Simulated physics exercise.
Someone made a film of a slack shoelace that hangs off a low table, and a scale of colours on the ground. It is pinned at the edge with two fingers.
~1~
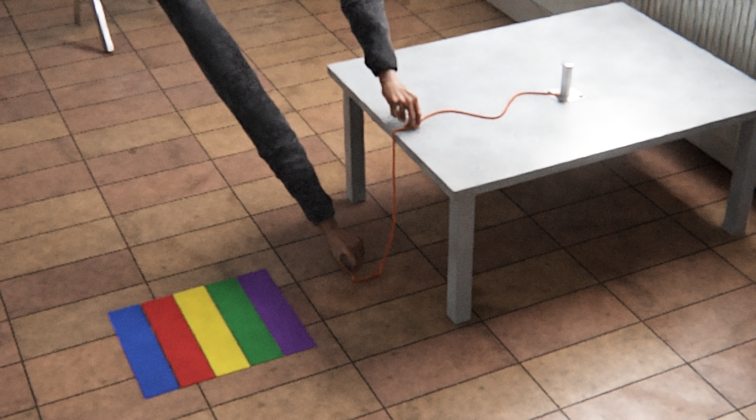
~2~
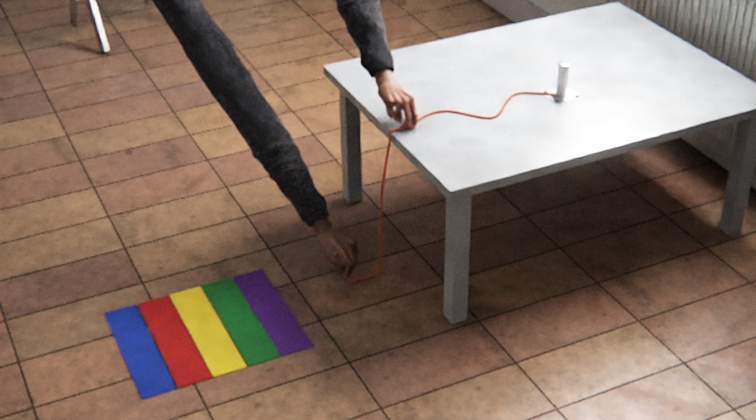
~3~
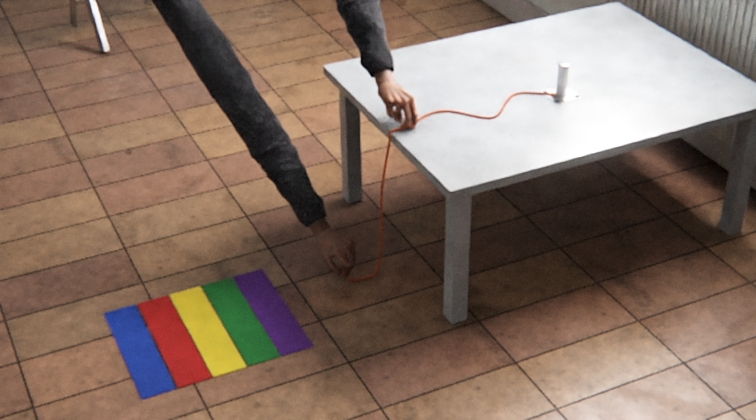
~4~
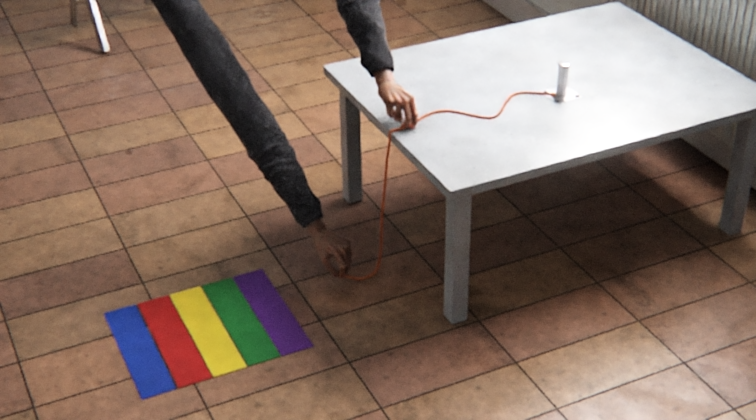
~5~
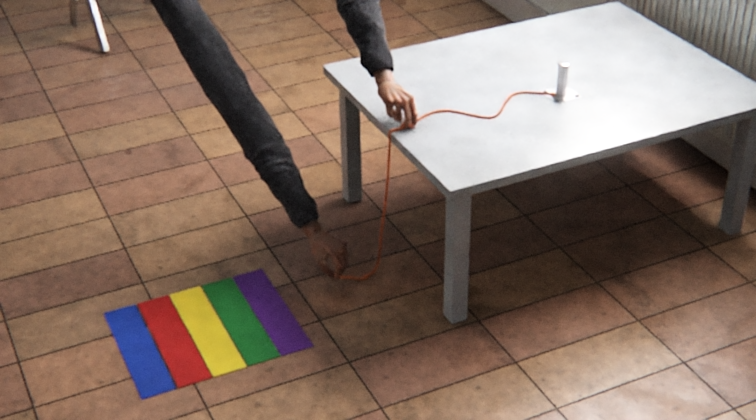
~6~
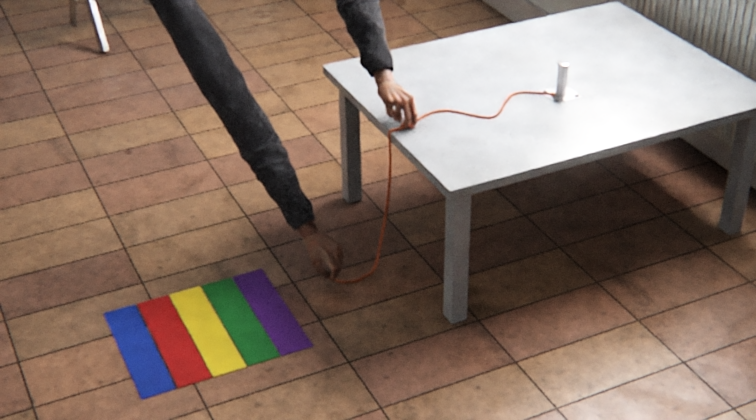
To begin with, one hand pins an orange cord at the edge of a low white table while the other holds its hanging end near the floor, right of a striped colour panel. The lower hand then shifts the end slightly left, while the upper hand stays in place.
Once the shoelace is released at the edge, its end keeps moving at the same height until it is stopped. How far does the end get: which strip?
As far as the yellow strip.
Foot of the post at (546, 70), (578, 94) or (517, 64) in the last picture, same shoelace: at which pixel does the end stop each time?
Try by try: (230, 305), (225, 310) and (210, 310).
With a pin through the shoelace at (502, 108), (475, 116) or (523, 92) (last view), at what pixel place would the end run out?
The pixel places are (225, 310), (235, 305) and (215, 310), one per try.
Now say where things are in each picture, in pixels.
The first picture shows end (351, 272); purple (292, 336); green (258, 346); yellow (225, 356); red (190, 366); blue (156, 377).
The second picture shows end (345, 273); shoelace through (521, 93) (492, 118) (427, 115) (388, 148) (381, 210) (379, 263).
The third picture shows end (343, 274).
The fourth picture shows end (339, 275); shoelace through (521, 93) (492, 118) (427, 115) (389, 148) (383, 209) (379, 263).
The fifth picture shows end (335, 276).
The sixth picture shows end (330, 277); shoelace through (521, 93) (492, 117) (426, 115) (390, 148) (387, 208) (376, 263).
Soon after, end near (272, 294); over purple.
Then, end near (230, 307); over green.
At full stretch, end near (204, 314); over yellow. The yellow one.
